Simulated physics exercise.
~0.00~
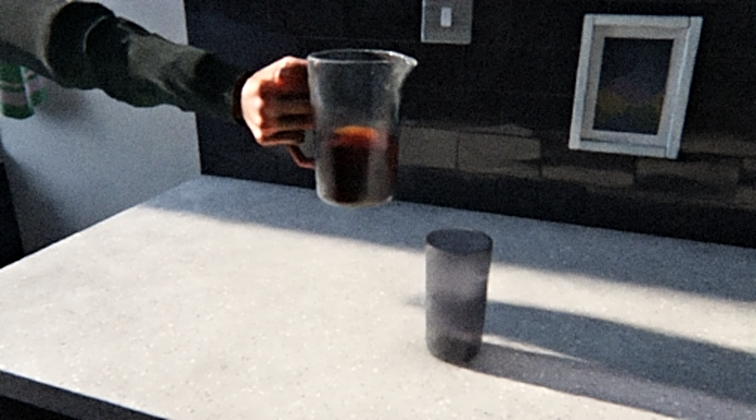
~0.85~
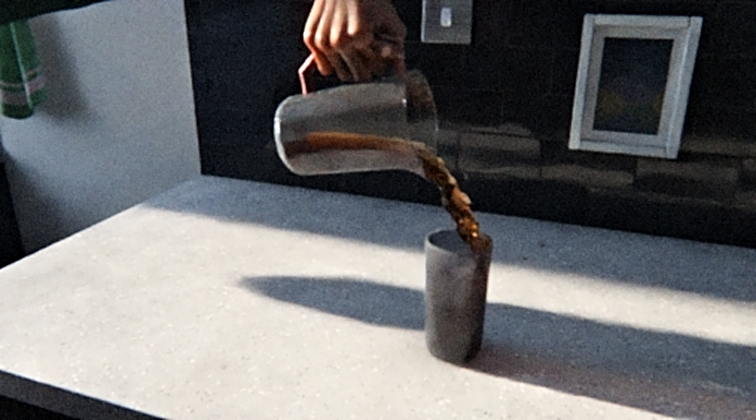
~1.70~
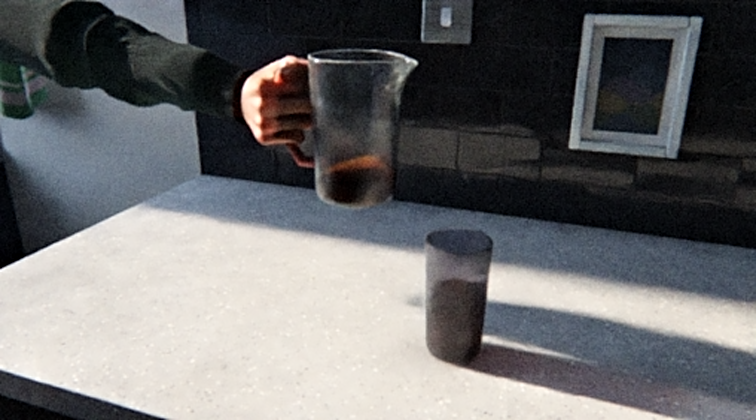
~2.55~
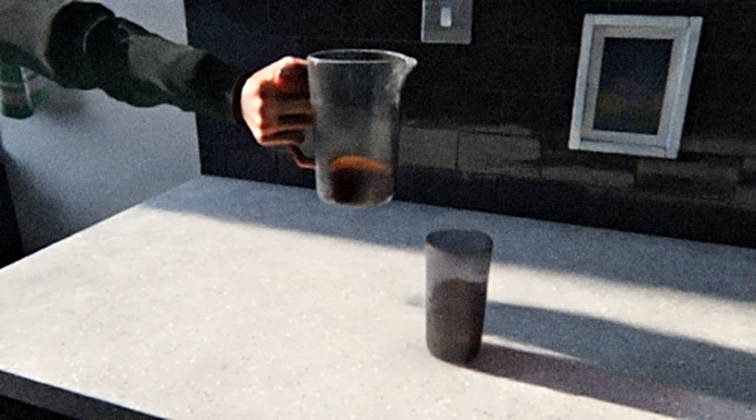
A hand tips a pitcher rightwards, pours tea into a tall glass, then levels it.
